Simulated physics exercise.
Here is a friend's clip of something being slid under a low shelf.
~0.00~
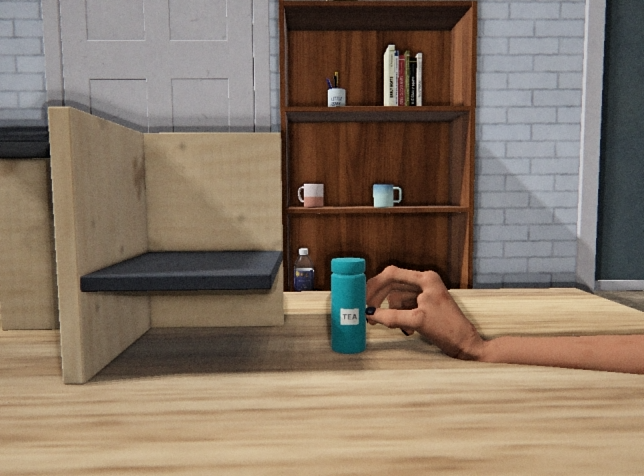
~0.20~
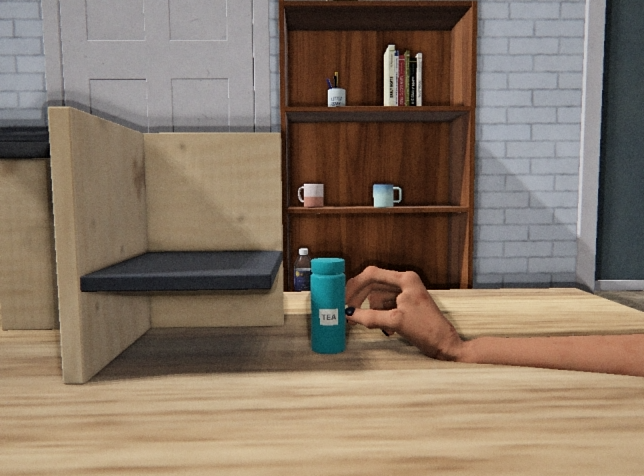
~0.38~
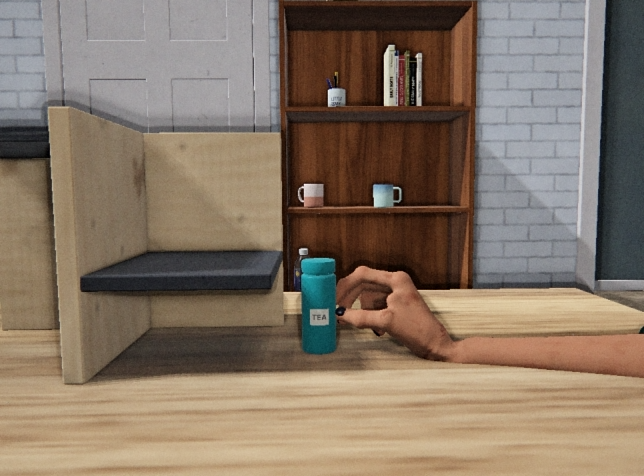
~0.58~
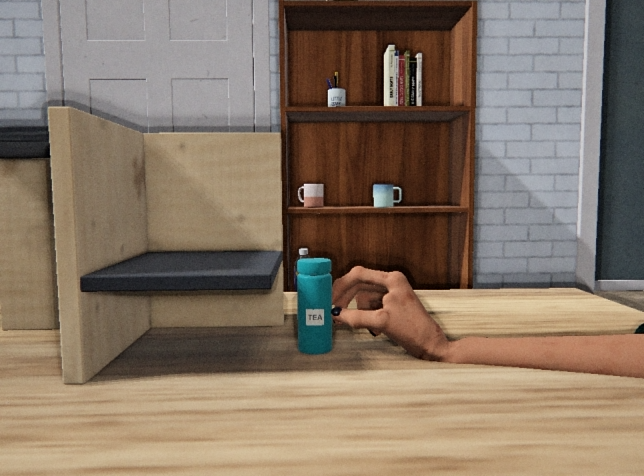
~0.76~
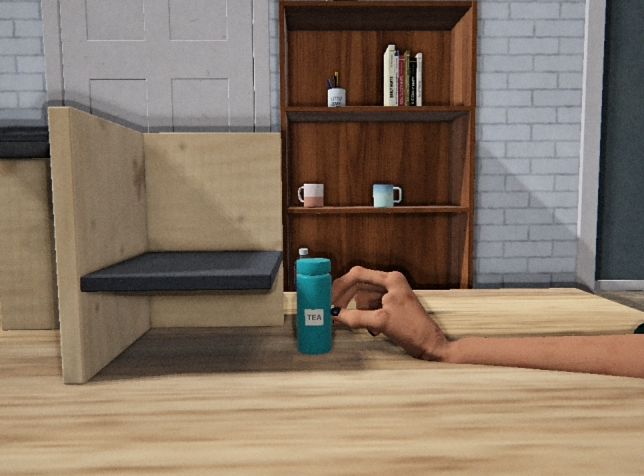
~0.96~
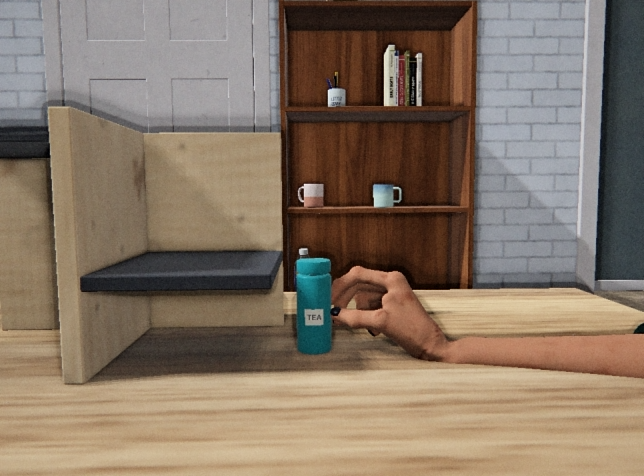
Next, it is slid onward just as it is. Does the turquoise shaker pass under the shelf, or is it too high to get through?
Seems it is not short enough to pass.
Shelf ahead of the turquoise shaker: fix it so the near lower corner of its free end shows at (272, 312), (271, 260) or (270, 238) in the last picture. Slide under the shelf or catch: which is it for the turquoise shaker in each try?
Outcomes, in order: Hung up / in / in.
After 1.18 s, turquoise shaker sliding up to the opening near (303, 305).
At rest (2.2 s), the turquoise shaker stops at the shelf, near (295, 306).
